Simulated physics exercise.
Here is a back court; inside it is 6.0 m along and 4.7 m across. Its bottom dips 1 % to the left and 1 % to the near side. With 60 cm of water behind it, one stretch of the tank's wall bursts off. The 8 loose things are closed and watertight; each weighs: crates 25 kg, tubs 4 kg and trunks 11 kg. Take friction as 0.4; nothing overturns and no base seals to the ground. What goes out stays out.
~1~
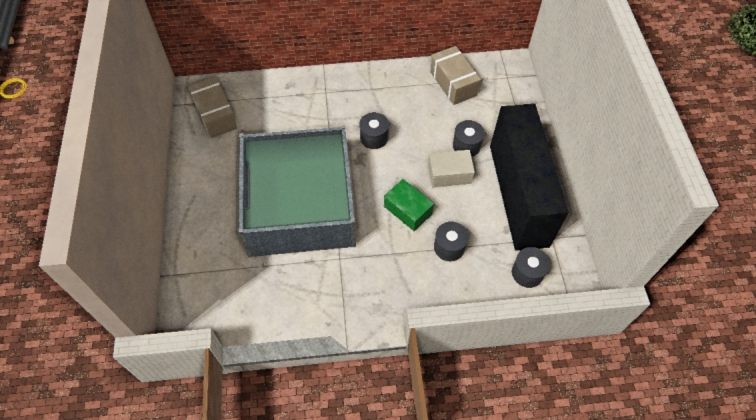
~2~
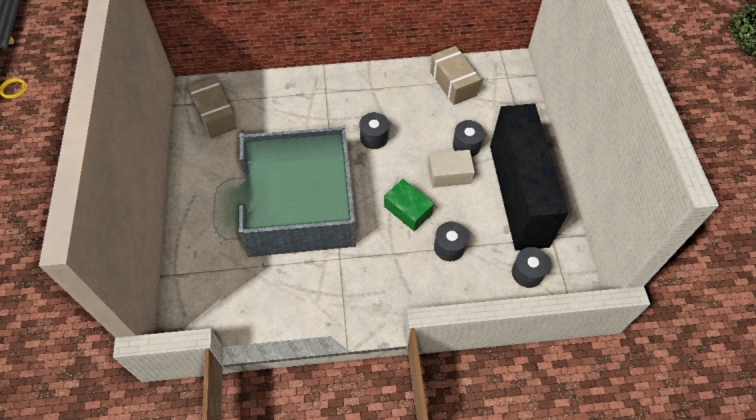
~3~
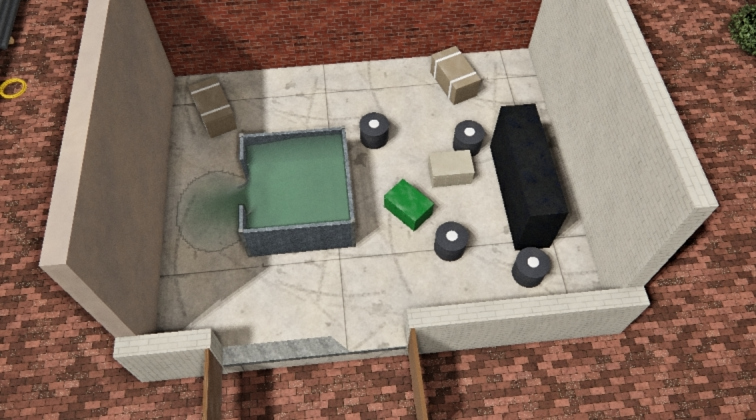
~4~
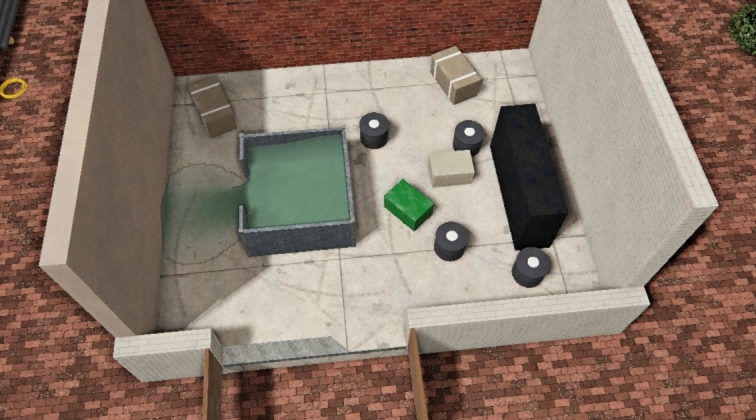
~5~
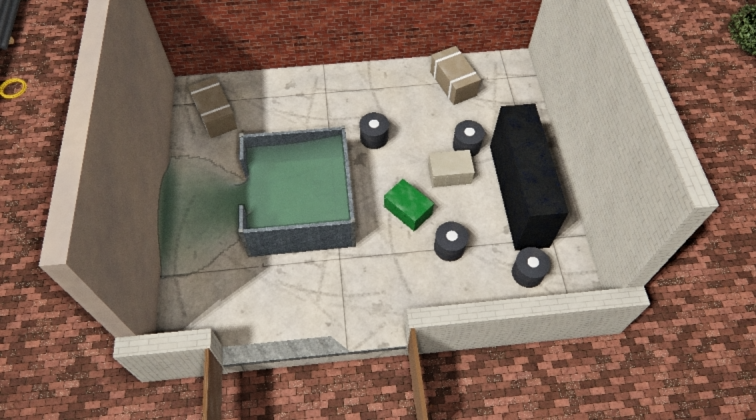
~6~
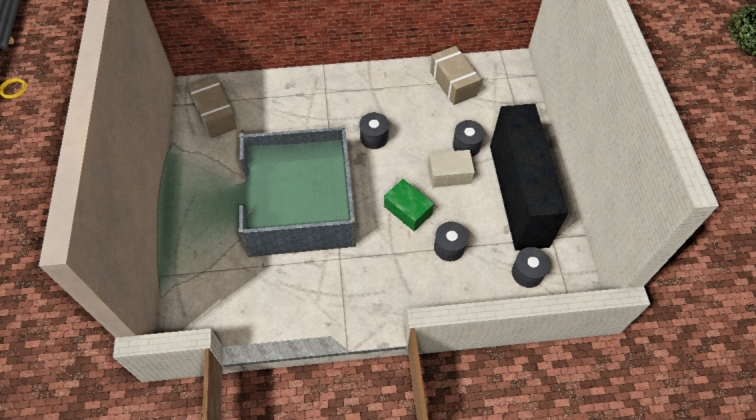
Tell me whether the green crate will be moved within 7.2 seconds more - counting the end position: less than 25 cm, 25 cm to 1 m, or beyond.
Green crate barely shifts.
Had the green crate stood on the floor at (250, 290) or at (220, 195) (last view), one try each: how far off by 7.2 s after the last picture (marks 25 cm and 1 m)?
In that order: It stays put; it gets carried off.
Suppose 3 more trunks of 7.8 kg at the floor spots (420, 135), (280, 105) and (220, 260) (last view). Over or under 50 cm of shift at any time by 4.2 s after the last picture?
In that order: Under, more, past it.
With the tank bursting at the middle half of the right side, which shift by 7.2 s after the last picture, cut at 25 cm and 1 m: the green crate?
In that case the green crate ends far away.
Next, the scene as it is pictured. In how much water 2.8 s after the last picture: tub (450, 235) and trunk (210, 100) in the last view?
Roughly 1 and 3 cm.
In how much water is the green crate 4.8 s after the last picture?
Roughly 2 cm.
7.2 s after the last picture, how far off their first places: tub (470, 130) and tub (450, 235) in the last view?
In turn: 20 cm, 60 cm.
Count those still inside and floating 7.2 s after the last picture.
I count 6.
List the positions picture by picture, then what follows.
In the first frame, the green crate at (409, 199), on the bottom; 2.1 m2 under water; 0 of 8 have shifted.
In the second frame, the green crate at (409, 199) rests on the ground; water covers 2.6 m2; 0 of 8 have shifted.
In the third frame, the green crate at (409, 199) rests on the ground; 3.2 m2 under water; 0 of 8 have shifted.
In the fourth frame, the green crate at (409, 199) rests on the ground; water covers 3.8 m2; 0 of 8 have shifted.
In the fifth frame, the green crate at (409, 199) rests on the ground; 4.0 m2 under water; 0 of 8 have shifted.
In the sixth frame, the green crate at (409, 199), on the bottom; 4.2 m2 under water; 0 of 8 have shifted.
Then, 0.9 s after the last picture the green crate is near (409, 199), 0.0 m from its start, aground; 0 of 8 are out; 0 afloat.
Then, 2.8 s after the last picture the green crate is near (409, 199), 0.0 m from its start, aground; 0 of 8 are out; 0 afloat.
Then, 4.8 s after the last picture the green crate is near (409, 199), 0.0 m from its start, aground; 0 of 8 are out; 0 afloat.
Then, 7.2 s after the last picture the green crate is near (409, 199), 0.0 m from its start, aground; 0 of 8 are out; 6 afloat.
